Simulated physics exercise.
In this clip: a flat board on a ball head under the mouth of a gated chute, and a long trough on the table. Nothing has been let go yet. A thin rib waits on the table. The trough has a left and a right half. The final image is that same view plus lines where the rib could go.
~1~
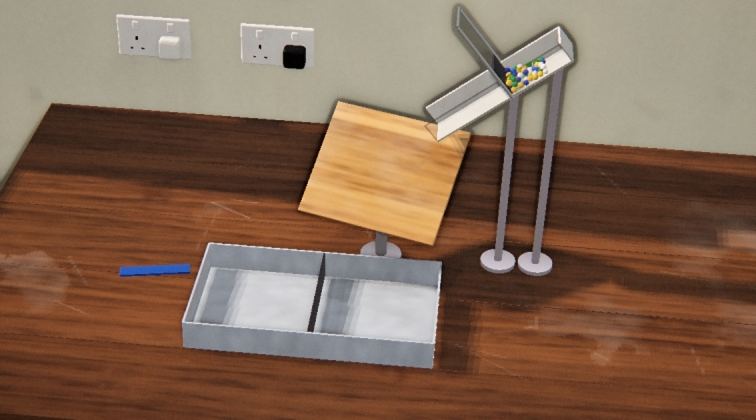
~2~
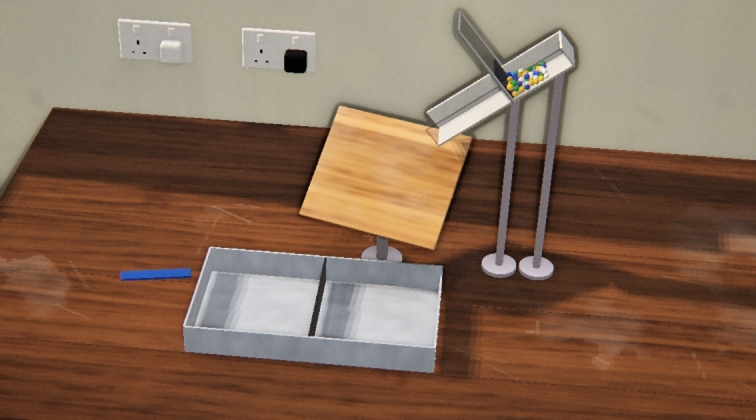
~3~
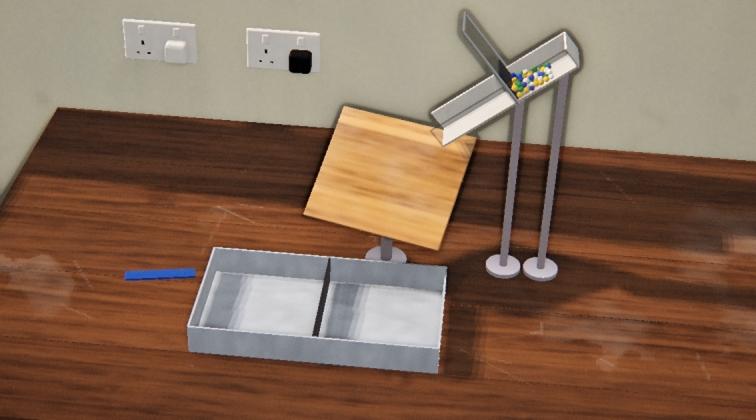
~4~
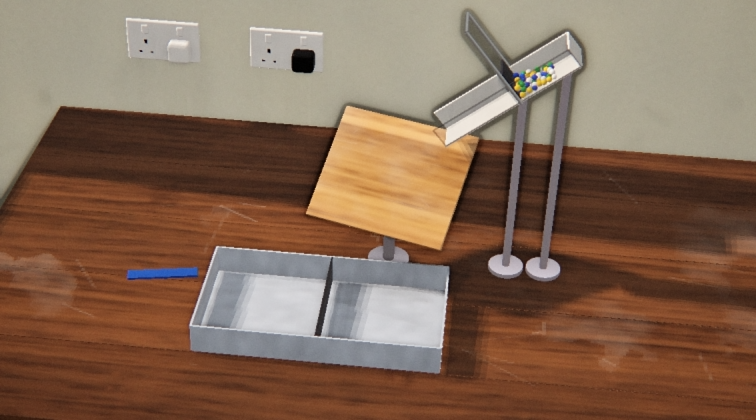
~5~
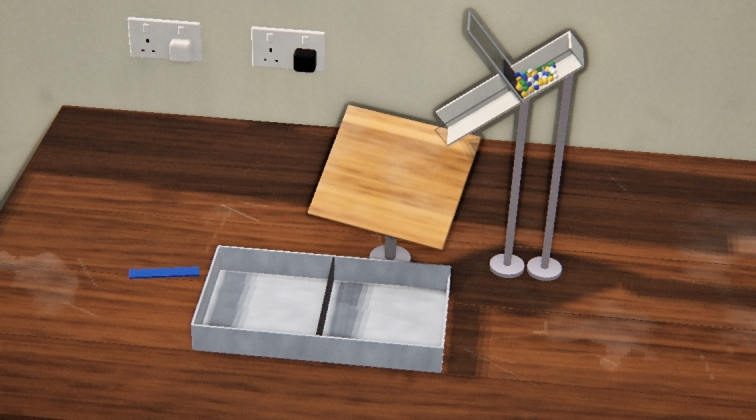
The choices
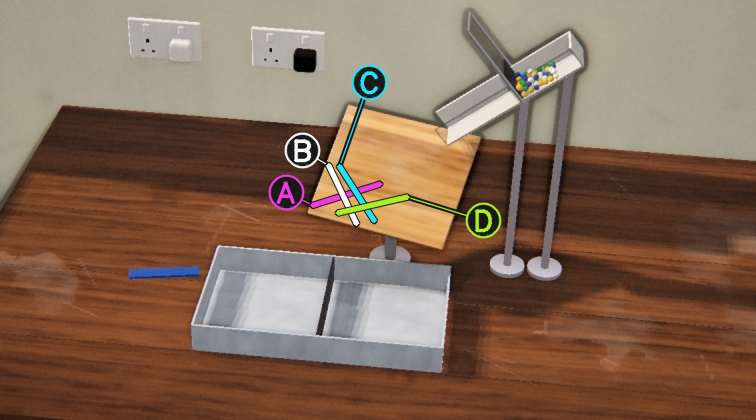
Nothing moves except the slightly drifting view of beads behind a chute's gate above a tilted board.
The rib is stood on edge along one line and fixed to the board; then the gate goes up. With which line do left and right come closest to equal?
I would pick line A.
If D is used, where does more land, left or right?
Left.
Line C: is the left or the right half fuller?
More lands on the right.
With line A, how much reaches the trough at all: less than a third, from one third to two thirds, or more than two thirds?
Line A gives from one third to two thirds.
On the marked copy, line A from (379, 184) to (312, 205); line B from (328, 165) to (356, 223); line C from (339, 166) to (374, 220); line D from (407, 197) to (338, 212).
If A is chosen, of what is caught, about half in the left half, about half in the right.
If B is chosen, of what is caught, a small part in the left half, nearly all in the right.
If C is chosen, of what is caught, a small part in the left half, nearly all in the right.
If D is chosen, of what is caught, nearly all in the left half, a stray few in the right.
